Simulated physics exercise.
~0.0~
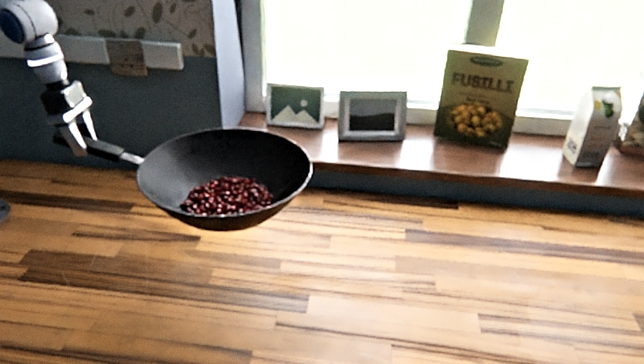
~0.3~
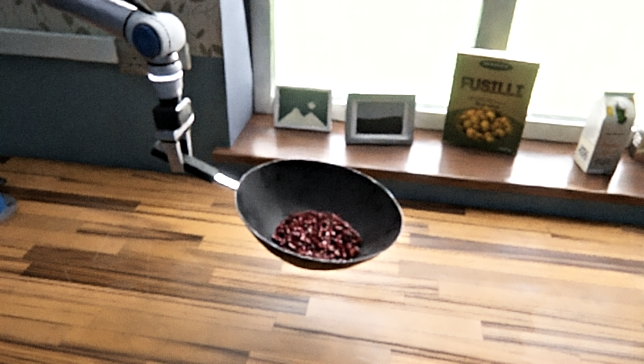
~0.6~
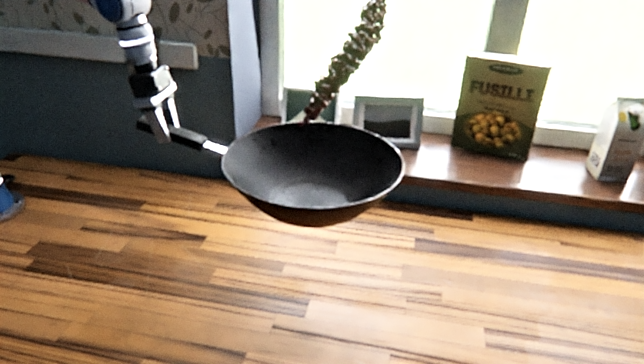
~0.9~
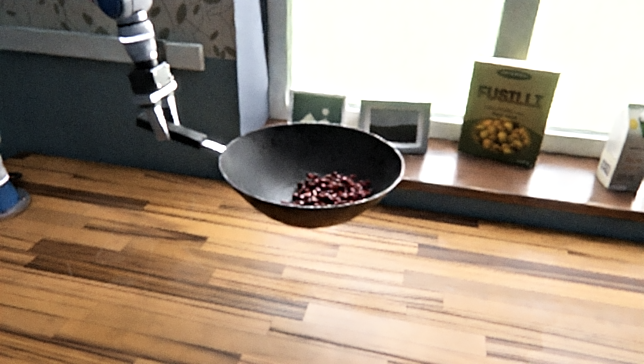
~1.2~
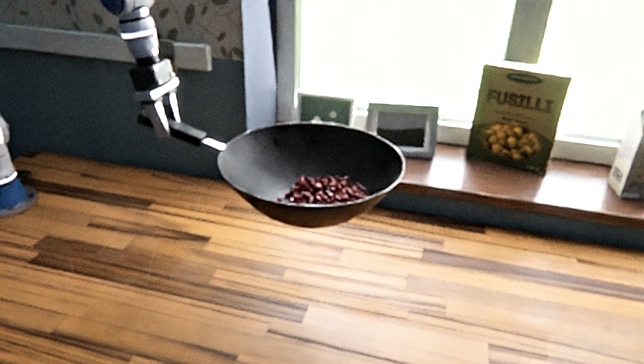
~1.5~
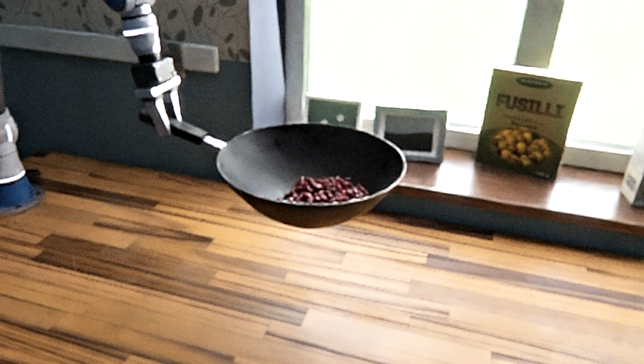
A robot arm swings a dark wok right, tosses the red beans up and catches them.
